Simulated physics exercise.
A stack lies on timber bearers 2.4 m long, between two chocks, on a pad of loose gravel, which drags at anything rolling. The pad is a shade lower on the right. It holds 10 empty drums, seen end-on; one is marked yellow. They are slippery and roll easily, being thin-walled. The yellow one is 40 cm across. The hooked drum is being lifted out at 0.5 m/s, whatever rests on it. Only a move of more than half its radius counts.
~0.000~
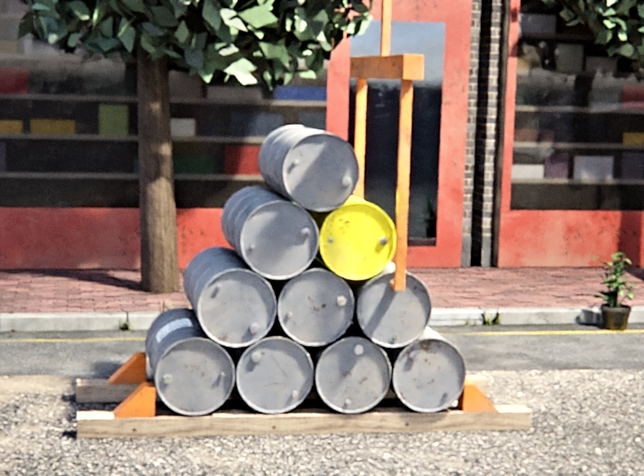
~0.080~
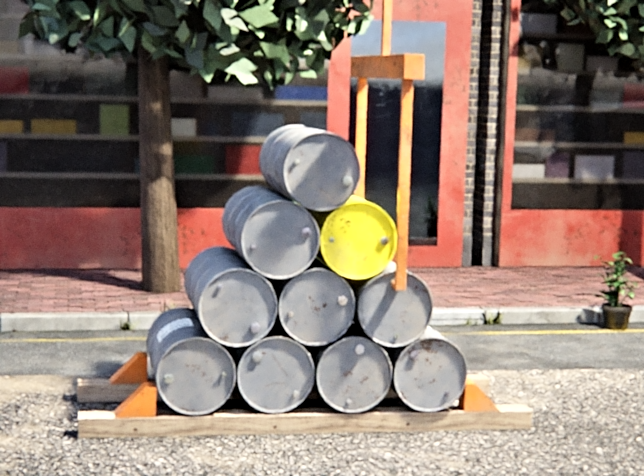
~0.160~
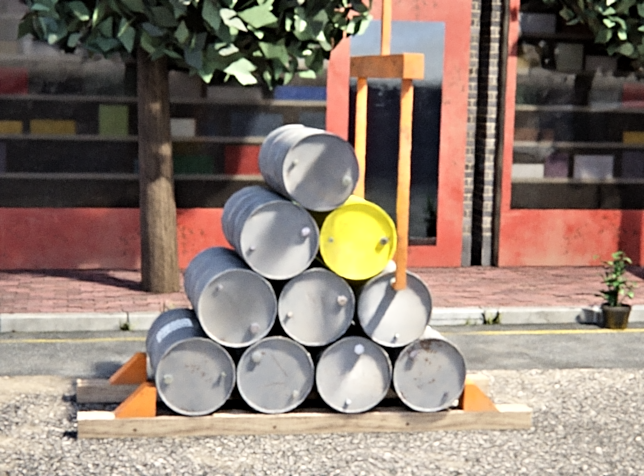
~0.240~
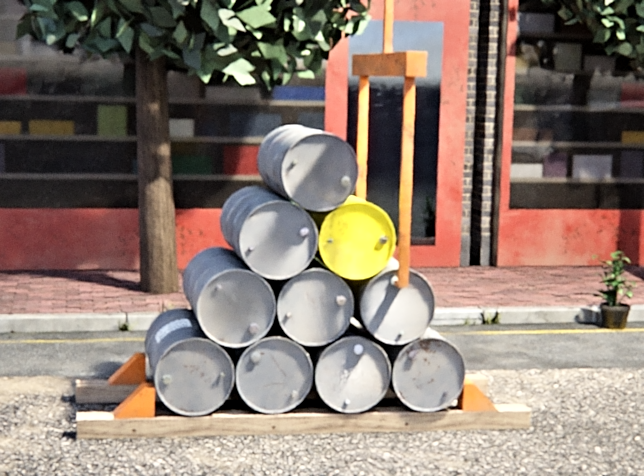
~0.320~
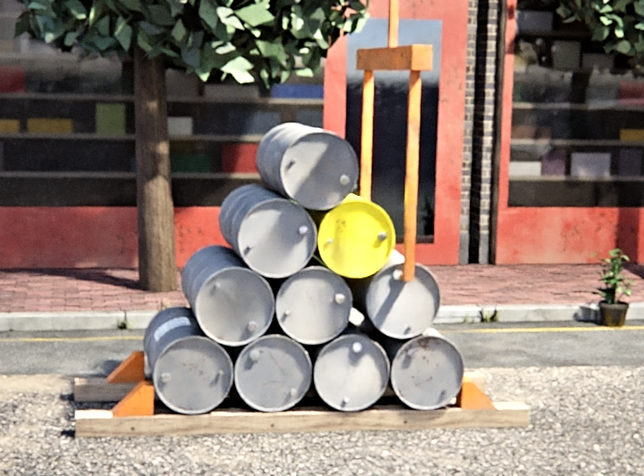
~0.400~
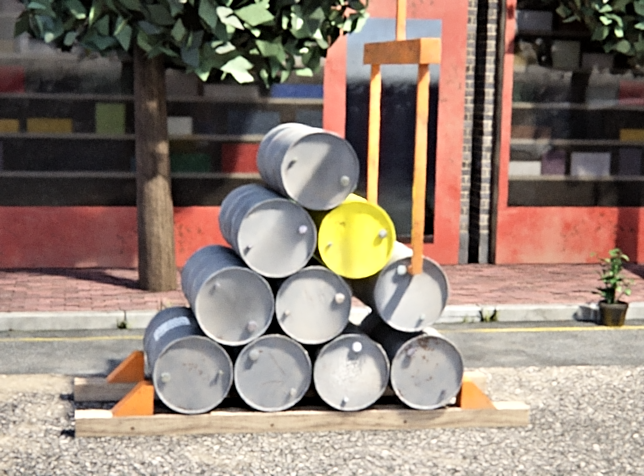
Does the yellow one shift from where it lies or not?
The yellow one loses its place.
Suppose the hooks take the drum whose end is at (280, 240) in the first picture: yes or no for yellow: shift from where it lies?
Then yellow no.
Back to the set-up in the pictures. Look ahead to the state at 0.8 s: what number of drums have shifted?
At that moment 2.
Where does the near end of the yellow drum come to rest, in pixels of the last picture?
Around (393, 306).
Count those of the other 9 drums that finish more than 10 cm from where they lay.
In all, 2.
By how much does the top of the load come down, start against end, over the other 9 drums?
About 35 cm.
Then, 0.6 s in, yellow is 4 cm further right and 2 cm lower; 0 of the other 9 have shifted.
Then, 0.7 s in, yellow is 6 cm further right and 5 cm lower; 0 of the other 9 have shifted.
Then, 0.8 s in, yellow is 10 cm further right and 8 cm lower; 2 of the other 9 have shifted.
Then, 0.9 s in, yellow is 15 cm further right and 16 cm lower; 2 of the other 9 have shifted.
In the end (2.0 s), yellow is 20 cm further right and 35 cm lower; 2 of the other 9 have shifted.
